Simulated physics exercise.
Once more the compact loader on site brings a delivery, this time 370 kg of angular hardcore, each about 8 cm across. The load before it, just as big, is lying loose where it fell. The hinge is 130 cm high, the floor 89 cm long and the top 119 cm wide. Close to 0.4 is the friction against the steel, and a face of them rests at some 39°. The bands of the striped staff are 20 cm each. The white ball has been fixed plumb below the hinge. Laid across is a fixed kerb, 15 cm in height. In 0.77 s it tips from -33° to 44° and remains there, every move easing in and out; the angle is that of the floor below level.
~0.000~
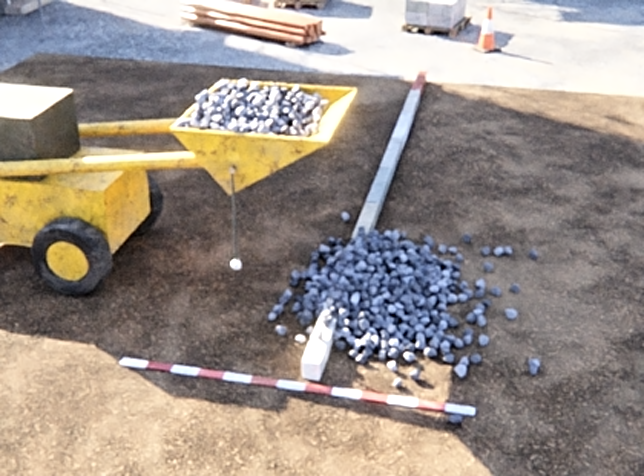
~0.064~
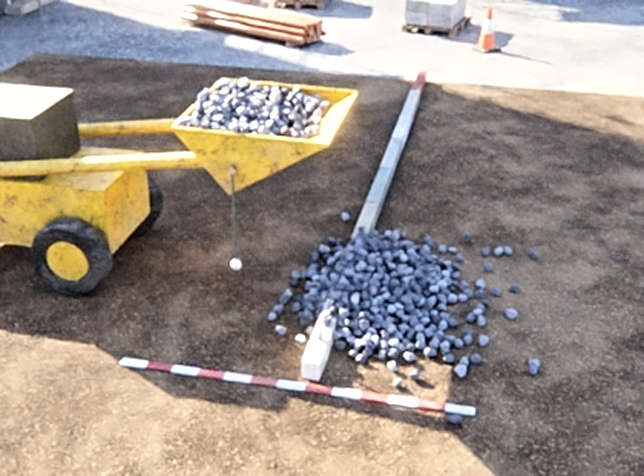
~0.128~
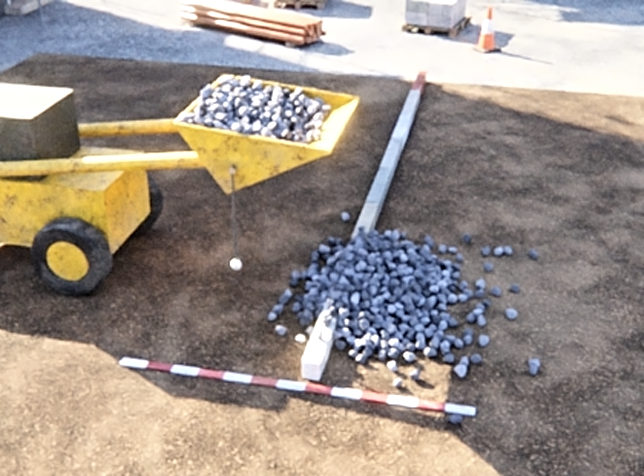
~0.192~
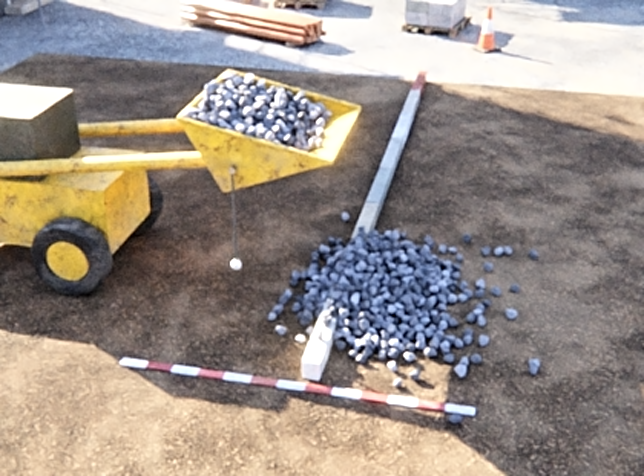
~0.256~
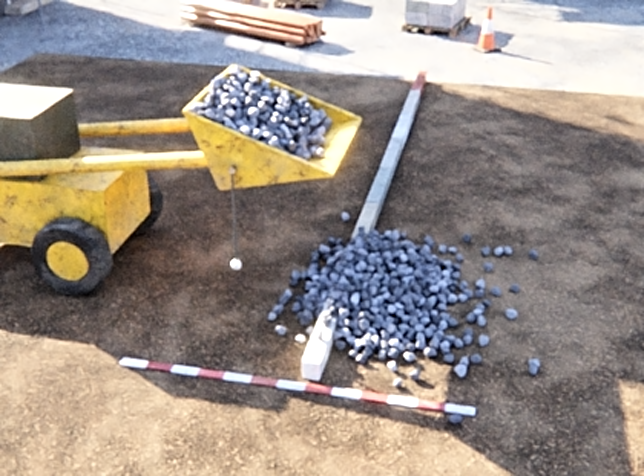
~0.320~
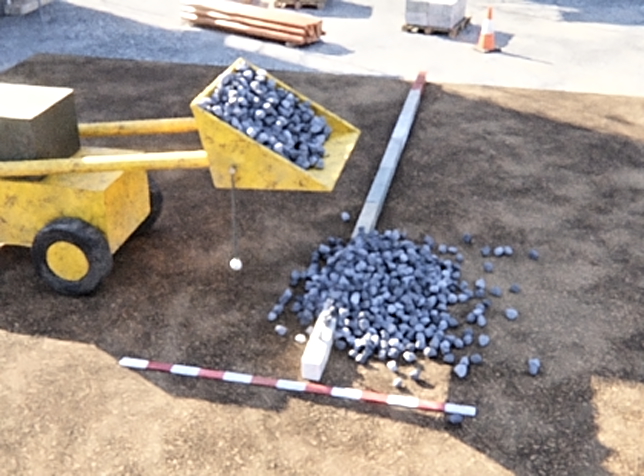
The yellow loader's bucket, heaped with grey stones, begins tilting forward slowly while the machine stays in place on the brown ground. The tilt then grows quicker, the back edge rising and the stones shifting toward the right, beside an earlier heap lying across a pale kerb.
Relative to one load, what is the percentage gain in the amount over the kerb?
A gain of about 46 per cent.
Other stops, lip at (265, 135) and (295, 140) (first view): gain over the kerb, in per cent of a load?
Case one about 0 %, case two about 10 %.
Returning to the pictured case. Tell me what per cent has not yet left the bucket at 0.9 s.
It still holds about 80 per cent.
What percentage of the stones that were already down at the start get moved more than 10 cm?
Estimate: 5 %, roughly.
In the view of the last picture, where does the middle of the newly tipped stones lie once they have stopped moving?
The middle ends up near (346, 272).
After 0.6 s the floor is at 32°; in per cent of one load, 100 in the bucket, 18 on this side of the kerb, 82 over the kerb; the foremost stones are at (516, 294).
After 0.9 s the floor is at 44°; in per cent of one load, 82 in the bucket, 35 on this side of the kerb, 82 over the kerb; the foremost stones are at (516, 294).
After 1.2 s the floor is at 44°; in per cent of one load, 17 in the bucket, 74 on this side of the kerb, 108 over the kerb; the foremost stones are at (516, 294).
After 3.9 s the floor is at 44°; in per cent of one load, 0 in the bucket, 71 on this side of the kerb, 129 over the kerb; the foremost stones are at (521, 298). Net gain over the kerb, 46.
